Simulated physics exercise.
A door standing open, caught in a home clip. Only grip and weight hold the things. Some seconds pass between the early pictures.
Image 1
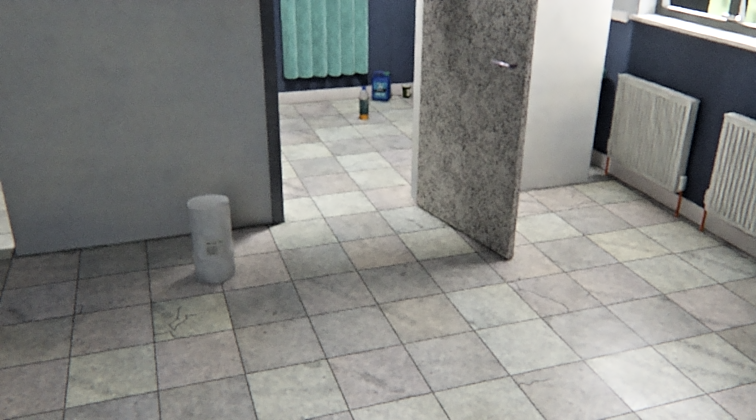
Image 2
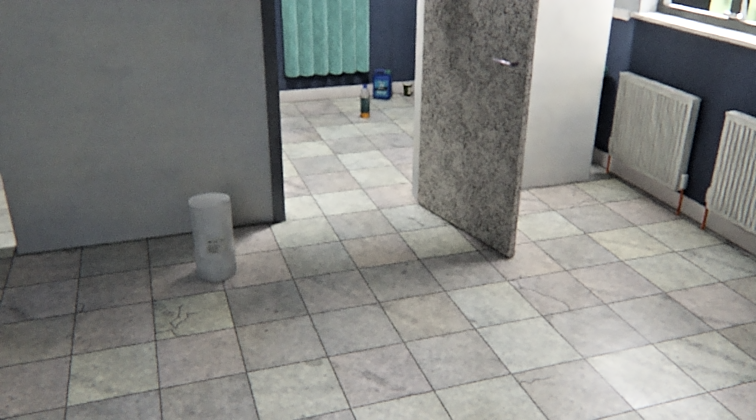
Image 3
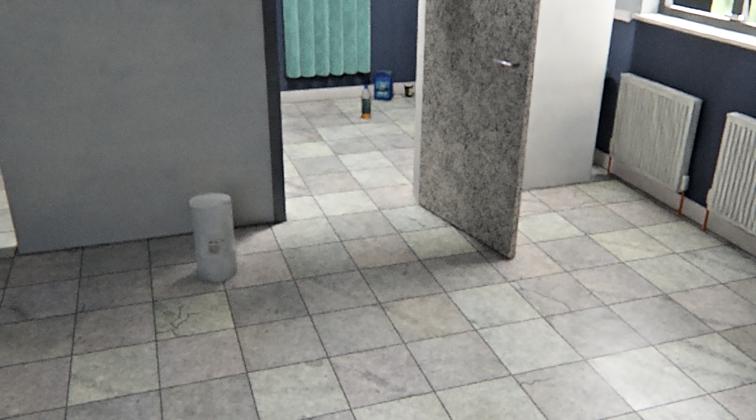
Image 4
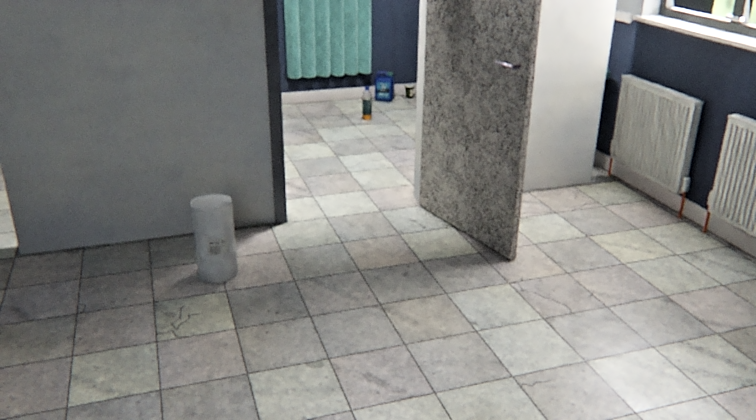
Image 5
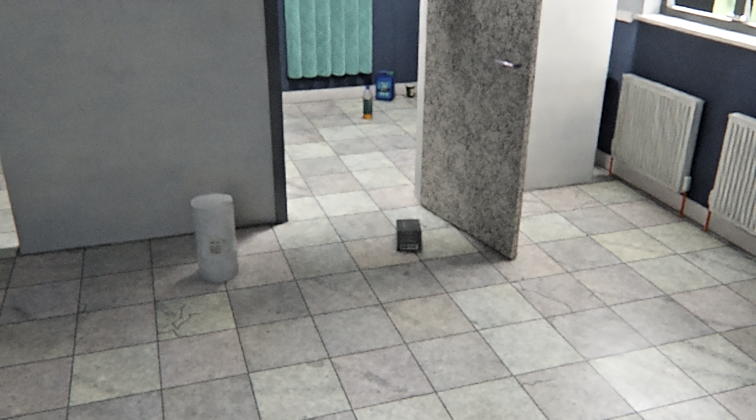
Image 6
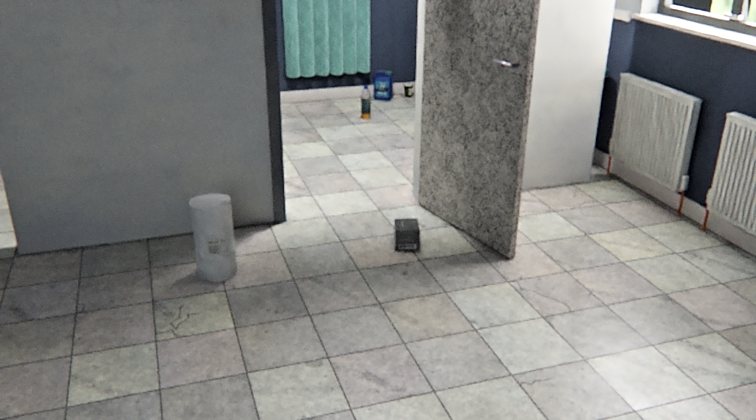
A small grey box appears on the tiled floor beside the still, wide-open door.
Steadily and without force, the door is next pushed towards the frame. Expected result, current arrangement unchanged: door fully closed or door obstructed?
Seems the door lines up with the frame at the end.
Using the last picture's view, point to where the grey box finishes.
It finishes at around (299, 191).
Then, 0.90 s after the last picture, door at 61°; grey box slid a little near (391, 233).
Then, 1.30 s after the last picture, door at 25°; grey box slid well along near (336, 220).
Then, 1.60 s after the last picture, door at 0°; grey box slid well along near (308, 201).
At rest, door at 0°; moved from the start, grey box; white canister in place. Seen from the same camera at the end, grey box near (299, 191).
